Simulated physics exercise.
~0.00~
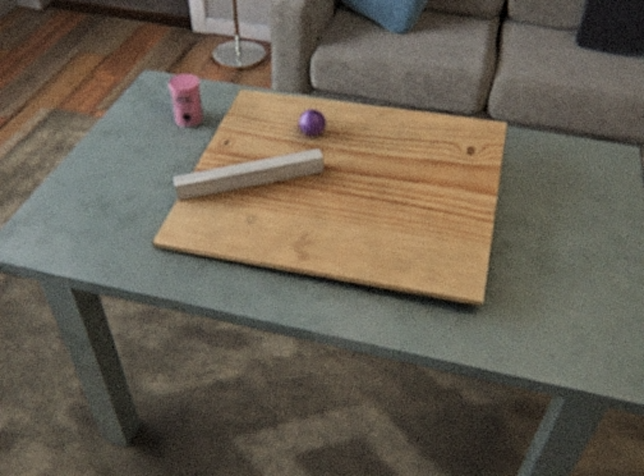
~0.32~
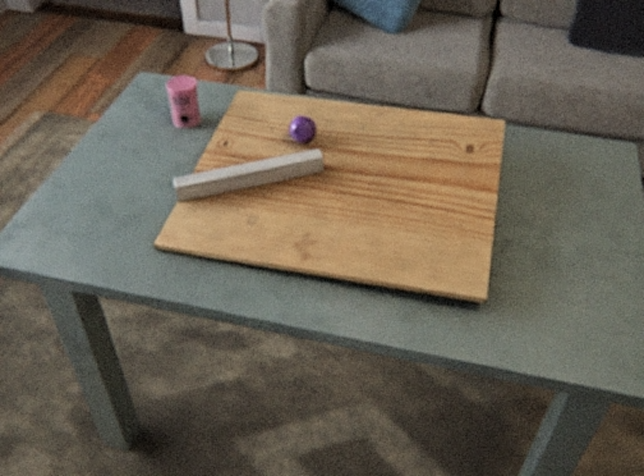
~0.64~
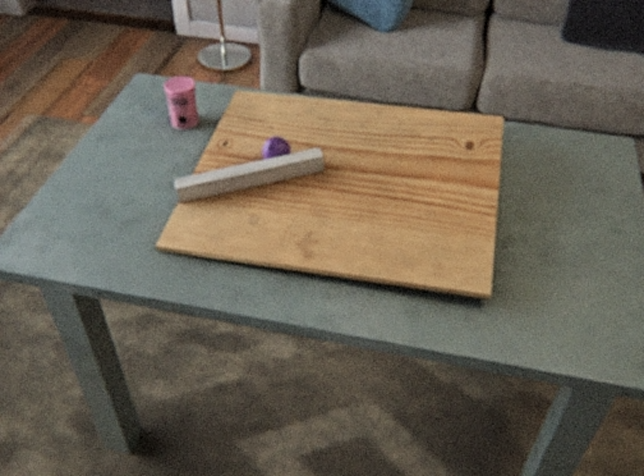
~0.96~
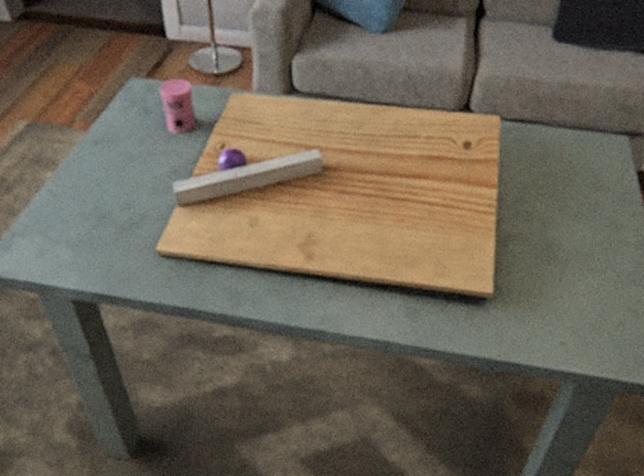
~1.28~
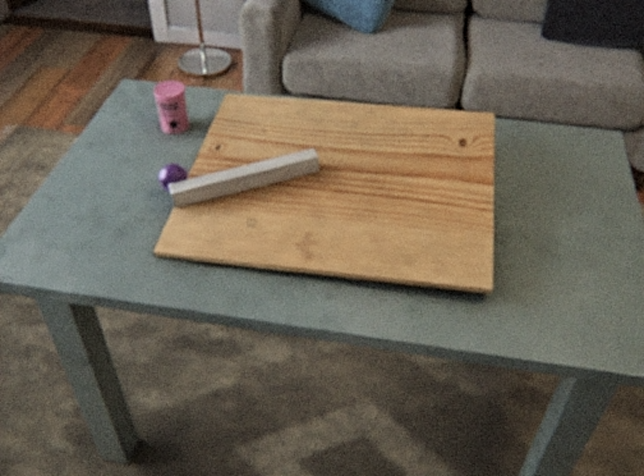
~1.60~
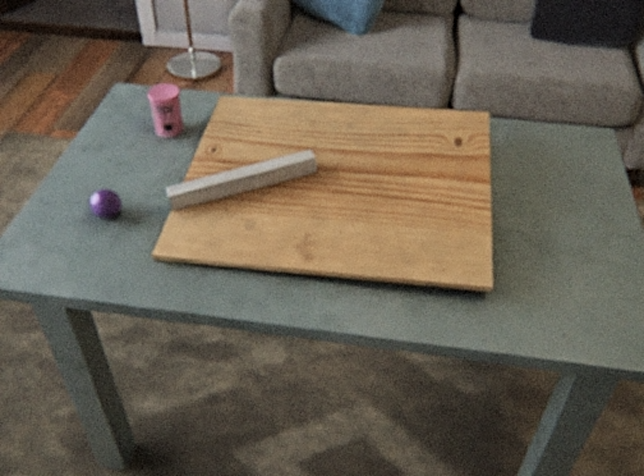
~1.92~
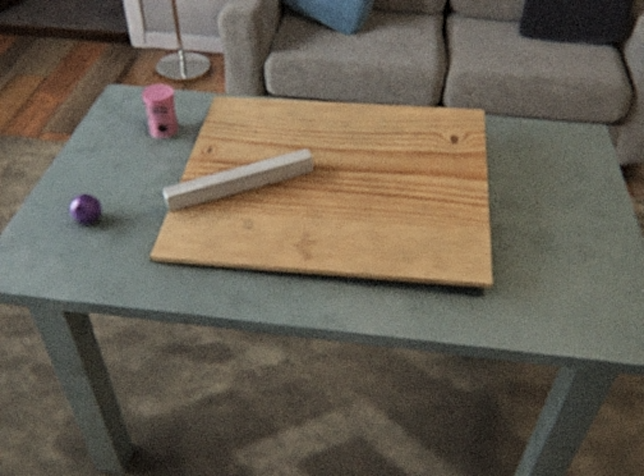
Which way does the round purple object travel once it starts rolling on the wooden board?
It moves to the left, passing behind the pale block and going over the board's left edge onto the tabletop.
